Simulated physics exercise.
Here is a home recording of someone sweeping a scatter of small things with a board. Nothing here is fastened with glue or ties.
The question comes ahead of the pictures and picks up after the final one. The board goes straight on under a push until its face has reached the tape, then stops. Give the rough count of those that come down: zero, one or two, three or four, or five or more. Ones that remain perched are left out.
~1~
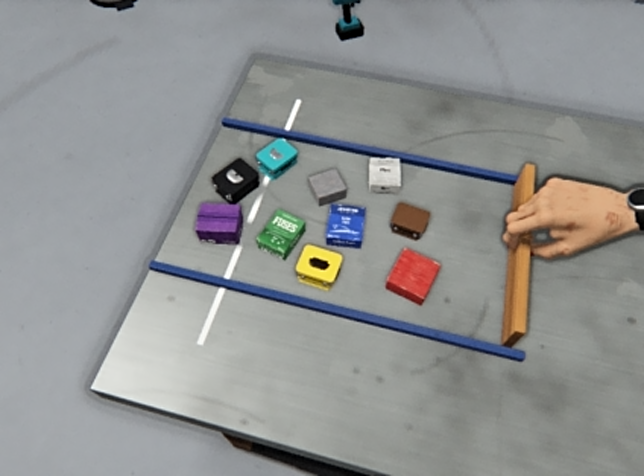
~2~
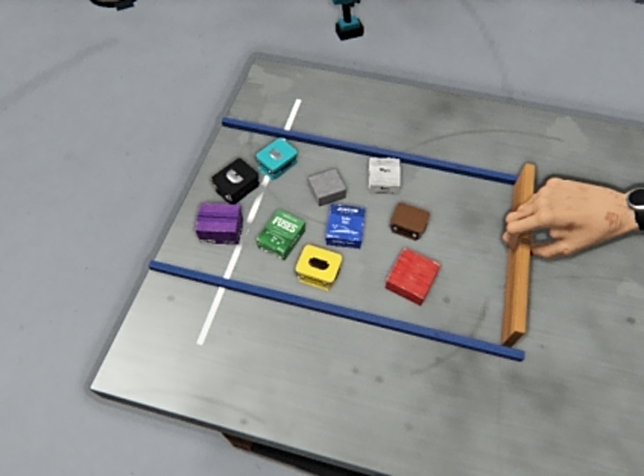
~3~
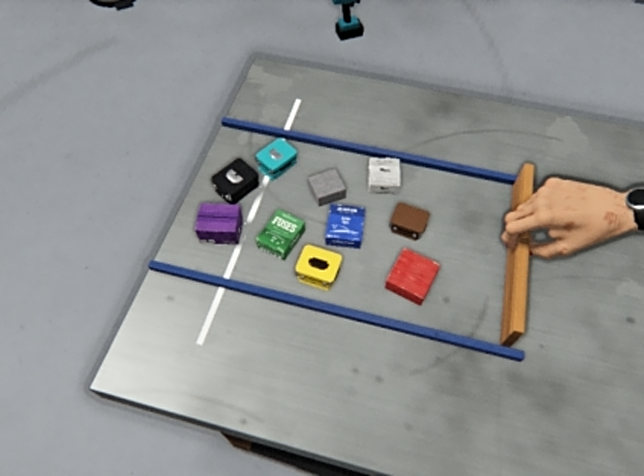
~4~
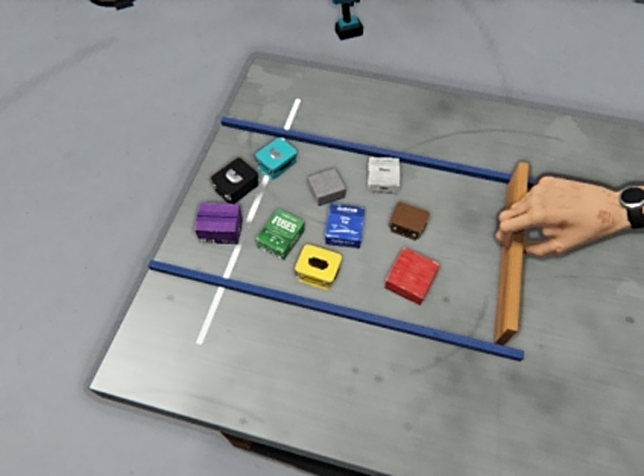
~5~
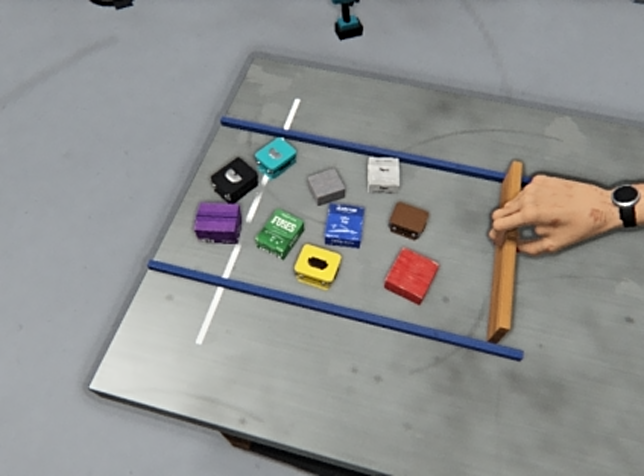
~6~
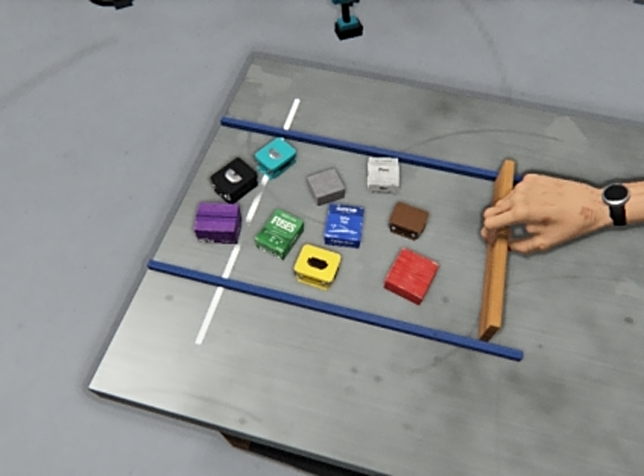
Looks like the tally of pieces that topple off is one or two there.
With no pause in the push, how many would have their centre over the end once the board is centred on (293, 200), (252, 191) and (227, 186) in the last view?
Taking the places in turn, the counts are 1, 2 and 6.
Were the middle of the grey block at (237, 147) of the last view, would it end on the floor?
The grey block goes down.
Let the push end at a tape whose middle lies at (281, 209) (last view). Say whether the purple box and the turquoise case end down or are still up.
Purple box down, turquoise case still up.
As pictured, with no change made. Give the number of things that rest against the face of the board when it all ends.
The count is 3.
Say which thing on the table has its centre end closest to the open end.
The black case ends nearest.
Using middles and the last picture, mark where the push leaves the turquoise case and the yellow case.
In the last picture the turquoise case sits at (227, 143) while the yellow case sits at (178, 240).
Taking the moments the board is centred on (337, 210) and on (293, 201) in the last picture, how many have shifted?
The count reaches 8 first and 10 second.
Soon after, none off yet; black case at rest near (235, 182); purple box at rest near (219, 224); turquoise case at rest near (276, 160).
After that, none off yet; black case at rest near (235, 182); purple box displaced about its own width near (195, 215); turquoise case at rest near (276, 160).
In the end, the number that fall off is one or two; gone, green box and purple box.
